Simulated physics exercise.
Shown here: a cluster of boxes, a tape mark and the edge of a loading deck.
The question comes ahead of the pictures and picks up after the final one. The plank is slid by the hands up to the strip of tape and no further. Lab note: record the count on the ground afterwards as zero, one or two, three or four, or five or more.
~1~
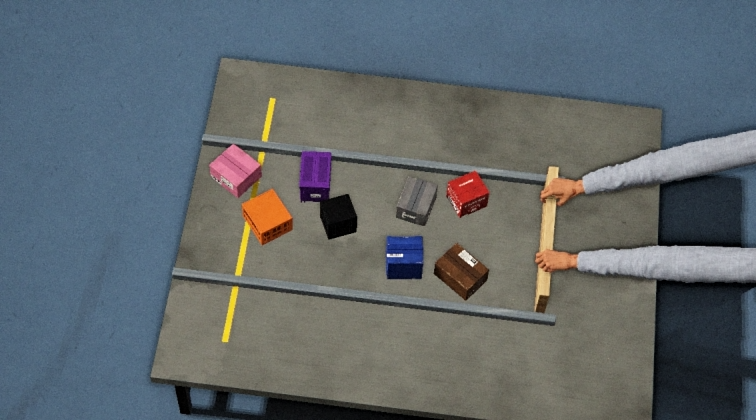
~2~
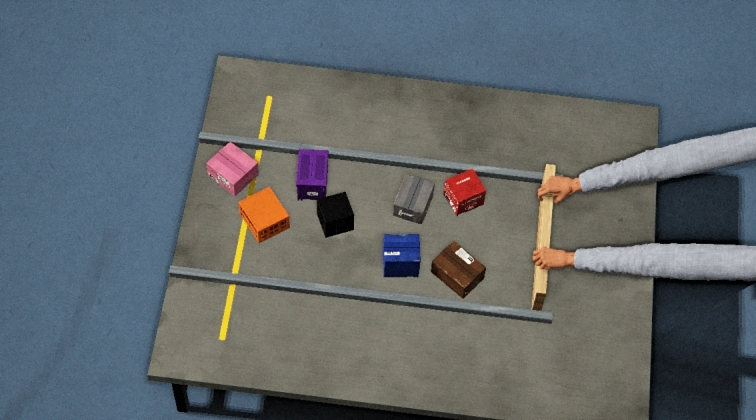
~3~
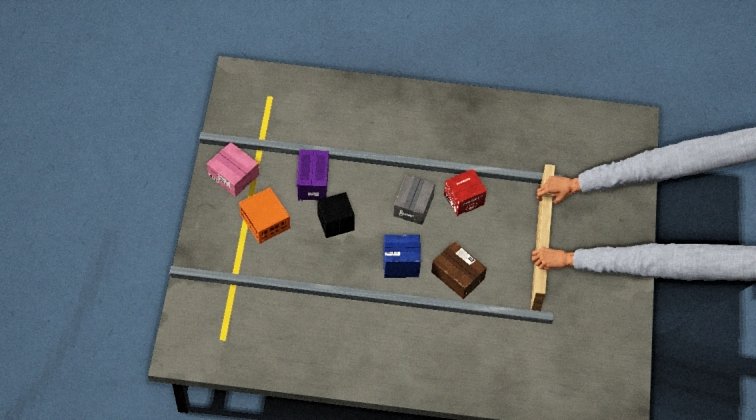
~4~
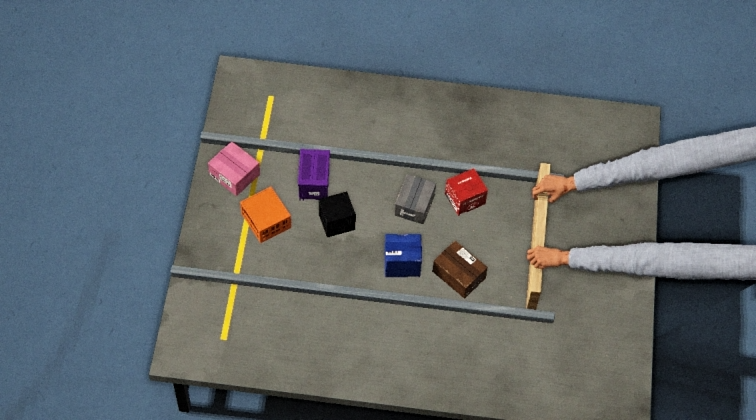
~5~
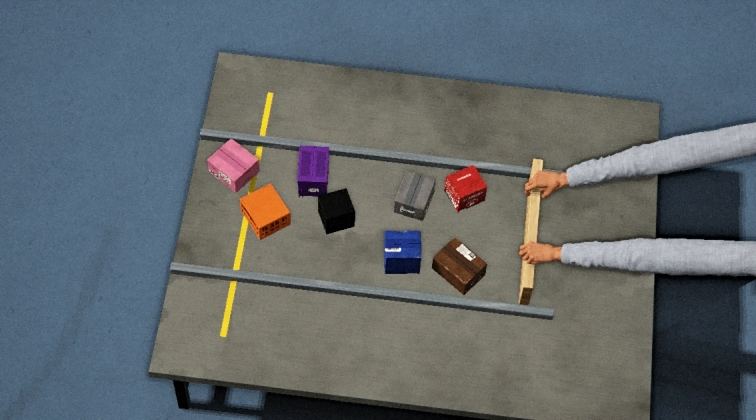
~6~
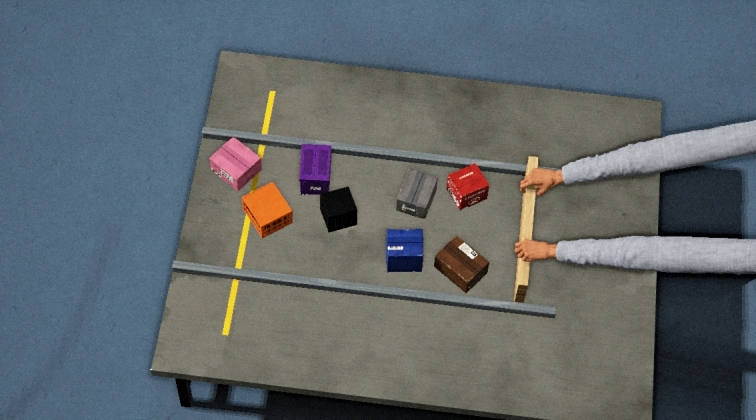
Well, the ones that get knocked off number at least one, under three.
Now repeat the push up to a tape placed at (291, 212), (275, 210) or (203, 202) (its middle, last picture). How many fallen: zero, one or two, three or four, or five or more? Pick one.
Result per tape, in order - zero / just one or two / five or over.
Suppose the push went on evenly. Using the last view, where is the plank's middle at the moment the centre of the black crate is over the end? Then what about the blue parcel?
With the black crate it sits around (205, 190), with the blue parcel around (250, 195).
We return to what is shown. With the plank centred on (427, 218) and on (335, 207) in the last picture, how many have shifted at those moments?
At the first spot the count is 4, and at the second it is 7.
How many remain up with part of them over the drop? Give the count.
The count is 2.
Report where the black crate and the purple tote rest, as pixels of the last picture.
First at (231, 212); second at (206, 152).
Soon after, none off yet; pink parcel at rest near (236, 164); orange crate at rest near (268, 210); purple tote at rest near (316, 170).
Then, none off yet; pink parcel at rest near (236, 164); orange crate moved a little near (261, 204); purple tote moved a little near (296, 164).
At rest, the number that fall off is one or two; fallen, blue parcel and pink parcel.
